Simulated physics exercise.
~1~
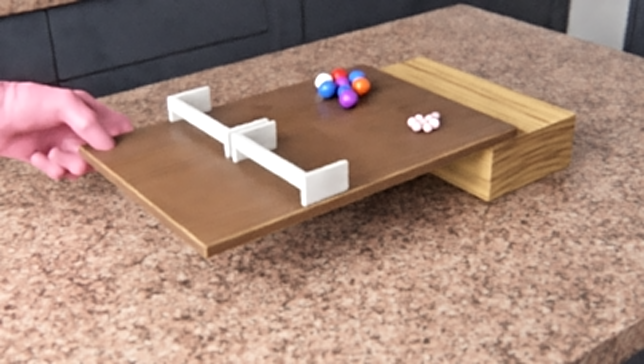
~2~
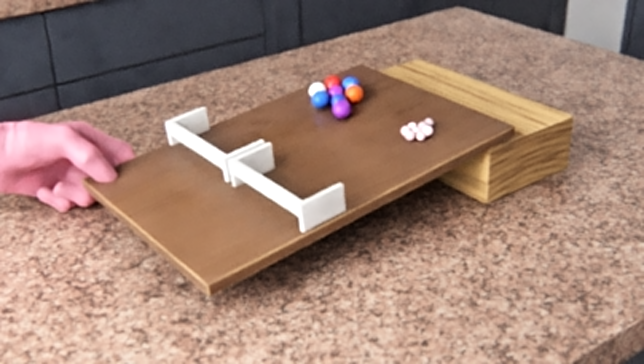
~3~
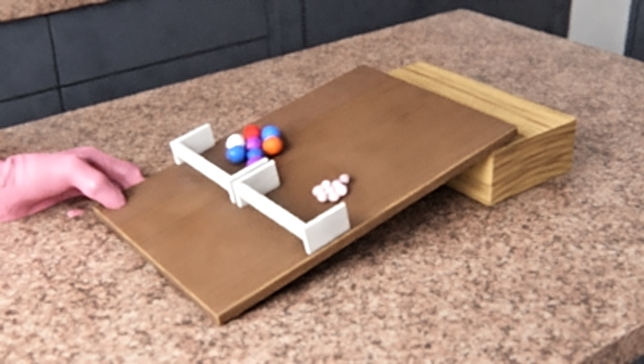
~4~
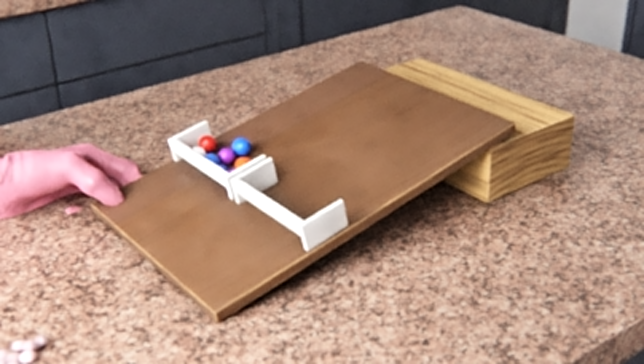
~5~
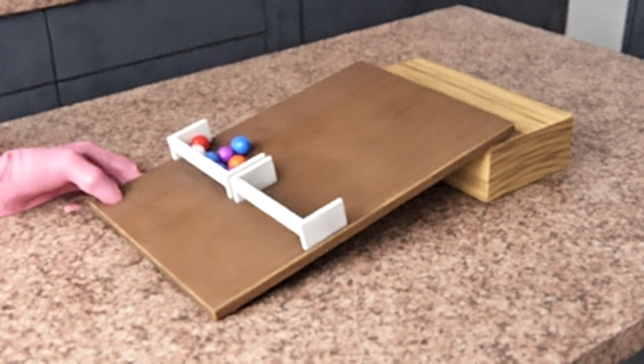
The clip shows a gloved hand lowering one end of a brown board propped on a wooden block, sending small white pieces and coloured balls sliding down; the white pieces pass the nearer white bar and leave the board, while the balls stay gathered behind the farther bar.
